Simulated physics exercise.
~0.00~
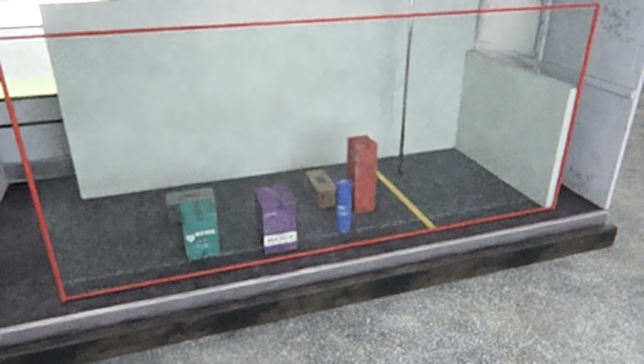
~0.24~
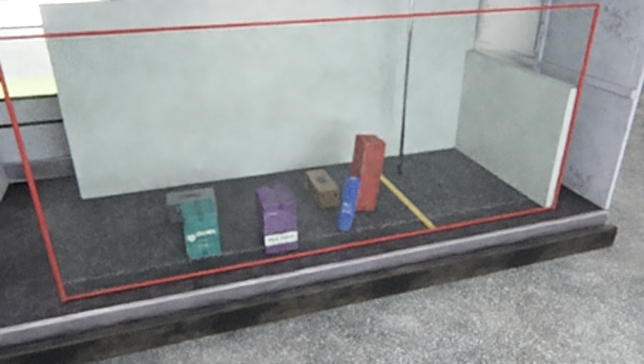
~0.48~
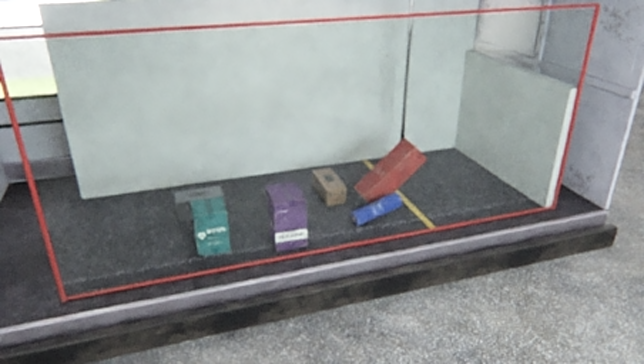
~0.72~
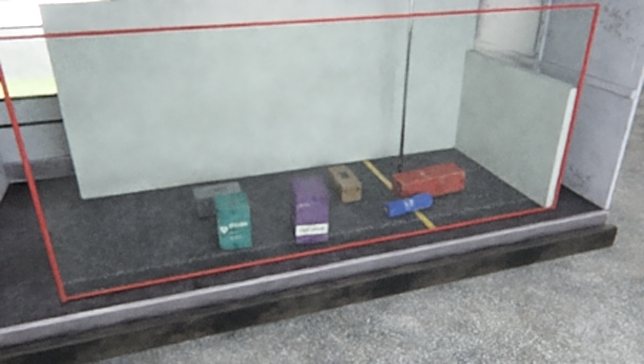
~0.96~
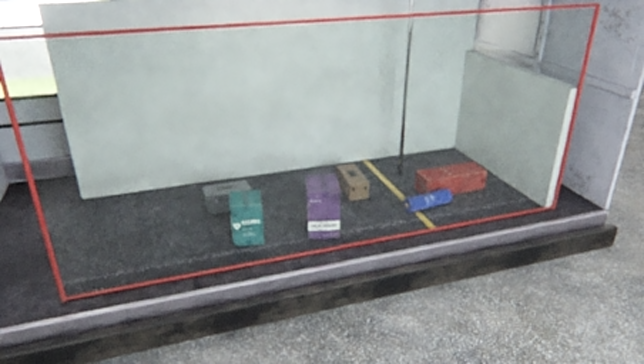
The red box and blue roll topple across the yellow line as everything else slides right.
